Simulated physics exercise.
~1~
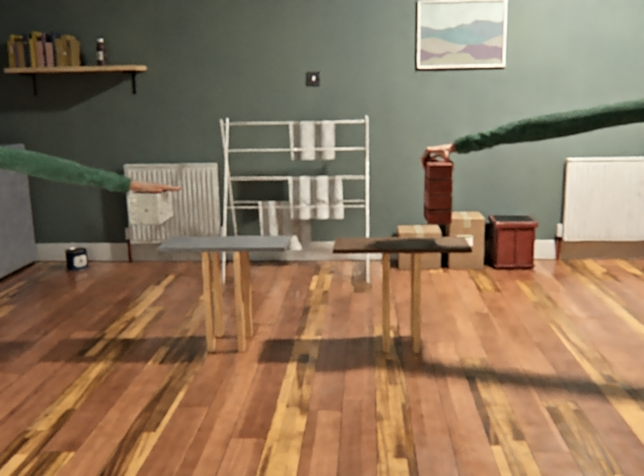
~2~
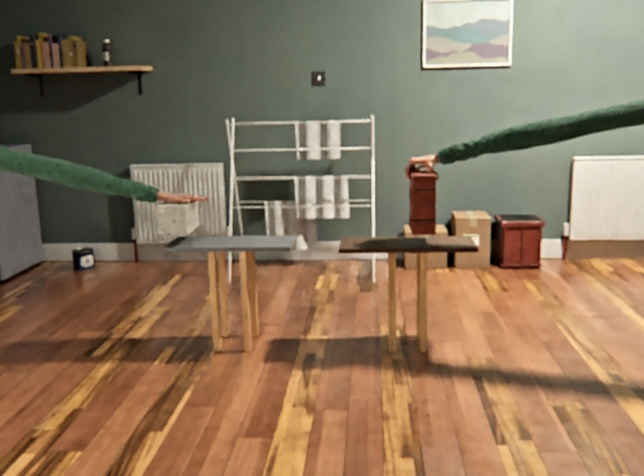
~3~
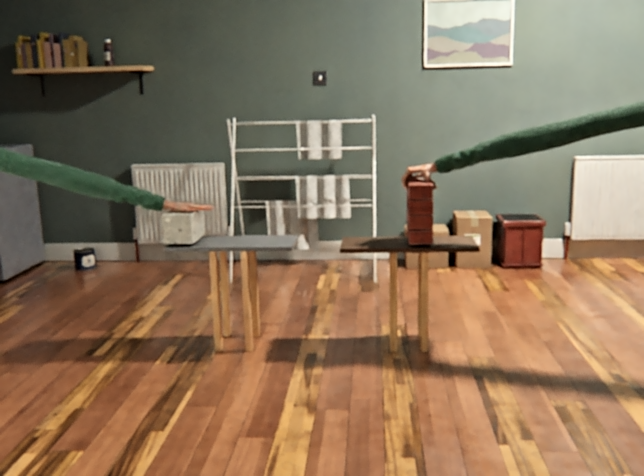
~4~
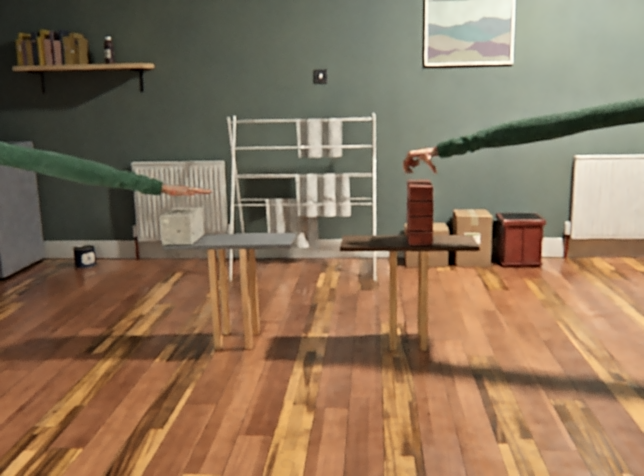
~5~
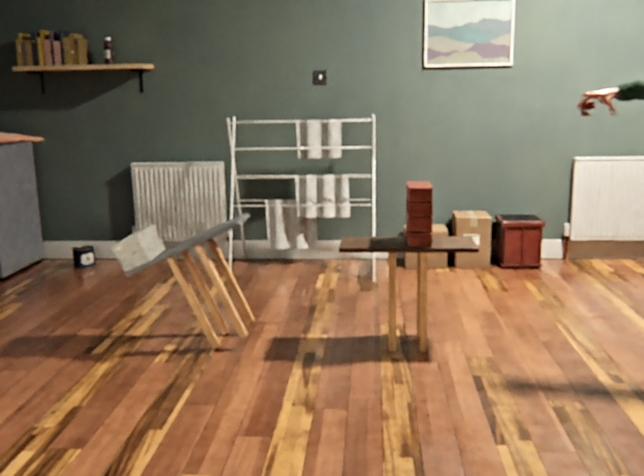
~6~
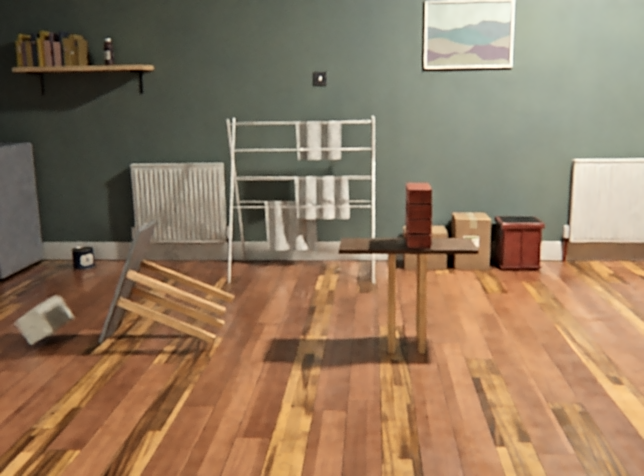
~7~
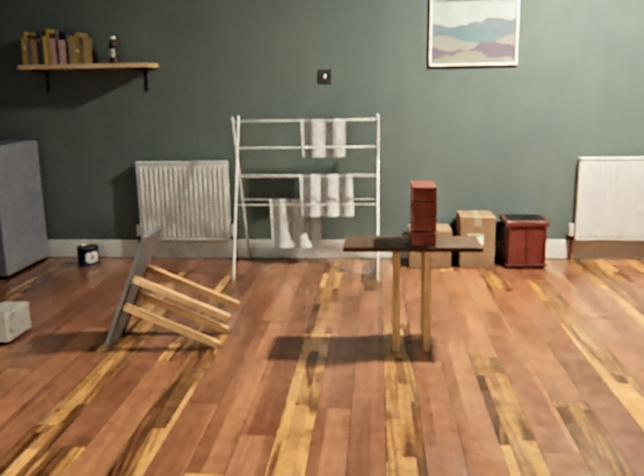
In this clip, two green-sleeved arms set a pale block on the left edge of a grey small table and a stack of red bricks on a brown small table, then withdraw; the grey table tips over leftward, dropping the block to the floor, while the brown one stays upright.
